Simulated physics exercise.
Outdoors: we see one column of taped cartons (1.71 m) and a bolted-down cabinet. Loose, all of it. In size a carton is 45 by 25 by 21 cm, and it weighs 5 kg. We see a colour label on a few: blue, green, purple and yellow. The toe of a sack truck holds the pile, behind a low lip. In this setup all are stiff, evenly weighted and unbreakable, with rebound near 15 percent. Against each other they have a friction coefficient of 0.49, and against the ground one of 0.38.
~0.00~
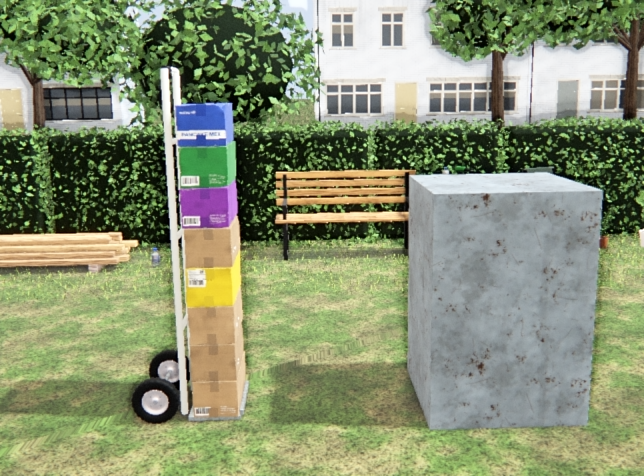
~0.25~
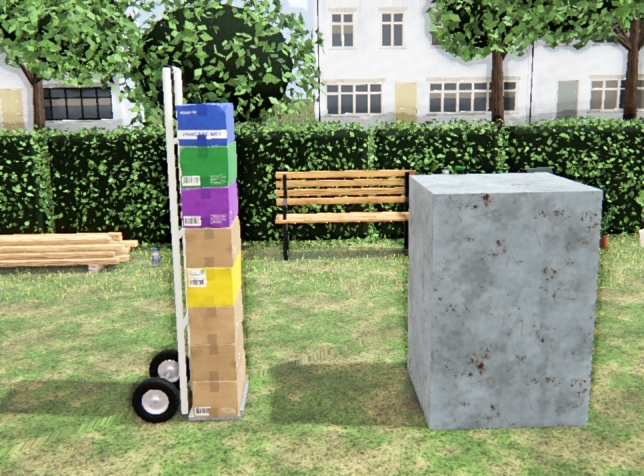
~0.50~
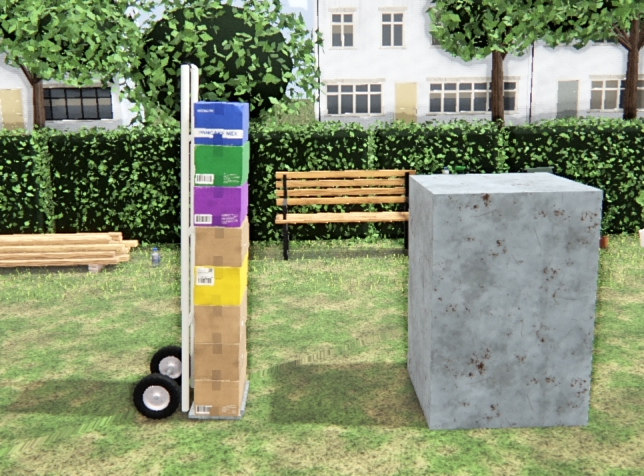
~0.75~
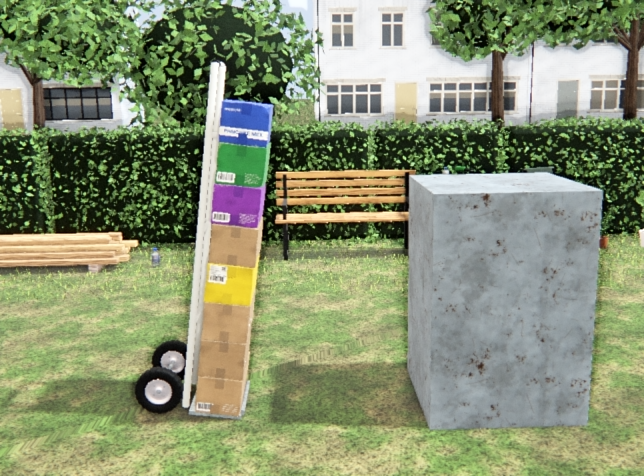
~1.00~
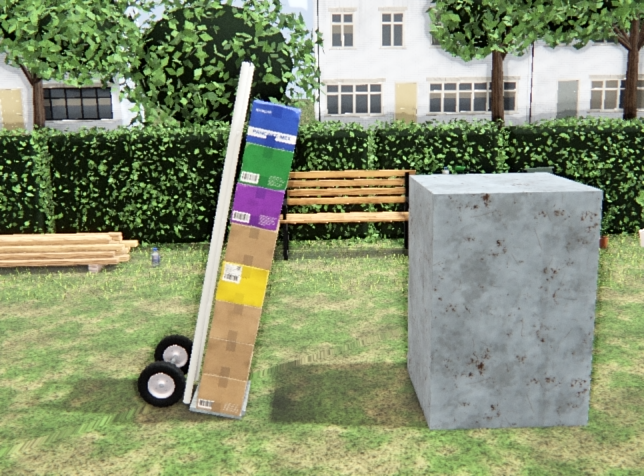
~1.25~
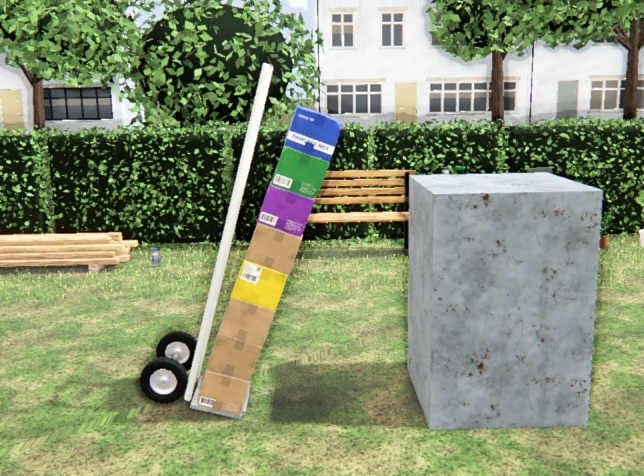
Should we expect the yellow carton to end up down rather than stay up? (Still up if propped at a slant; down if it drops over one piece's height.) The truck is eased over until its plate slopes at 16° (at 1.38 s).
Up.
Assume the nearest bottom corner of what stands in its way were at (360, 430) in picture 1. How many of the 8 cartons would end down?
The count would be 1.
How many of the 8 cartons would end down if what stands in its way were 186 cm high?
Count at the end: 2.
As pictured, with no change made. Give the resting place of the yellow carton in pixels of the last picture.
About (311, 295) in the last picture.
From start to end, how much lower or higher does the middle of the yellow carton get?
About 10 cm lower.
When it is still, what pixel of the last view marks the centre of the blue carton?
Roughly (404, 170).
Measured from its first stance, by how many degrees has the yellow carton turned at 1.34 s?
I'd estimate close to 25°.
Around 1.34 s, none of the 8 cartons down, 8 disturbed; yellow carton tipped 25°; green carton tipped 25°, 7 cm lower.
Around 1.46 s, none of the 8 cartons down, 8 disturbed; yellow carton tipped 34°; green carton tipped 34°, 14 cm lower.
Around 1.60 s, 3 of the 8 cartons down; yellow carton tipped 47°, 9 cm lower; purple carton tipped 47°, 22 cm lower.
Finally (2.4 s), 3 of the 8 cartons down; yellow carton tipped 52°, 12 cm lower; green carton tipped 52°, 31 cm lower; purple carton tipped 52°, 28 cm lower. Seen by the last camera, middles, yellow carton near (311, 295), green carton near (392, 216).
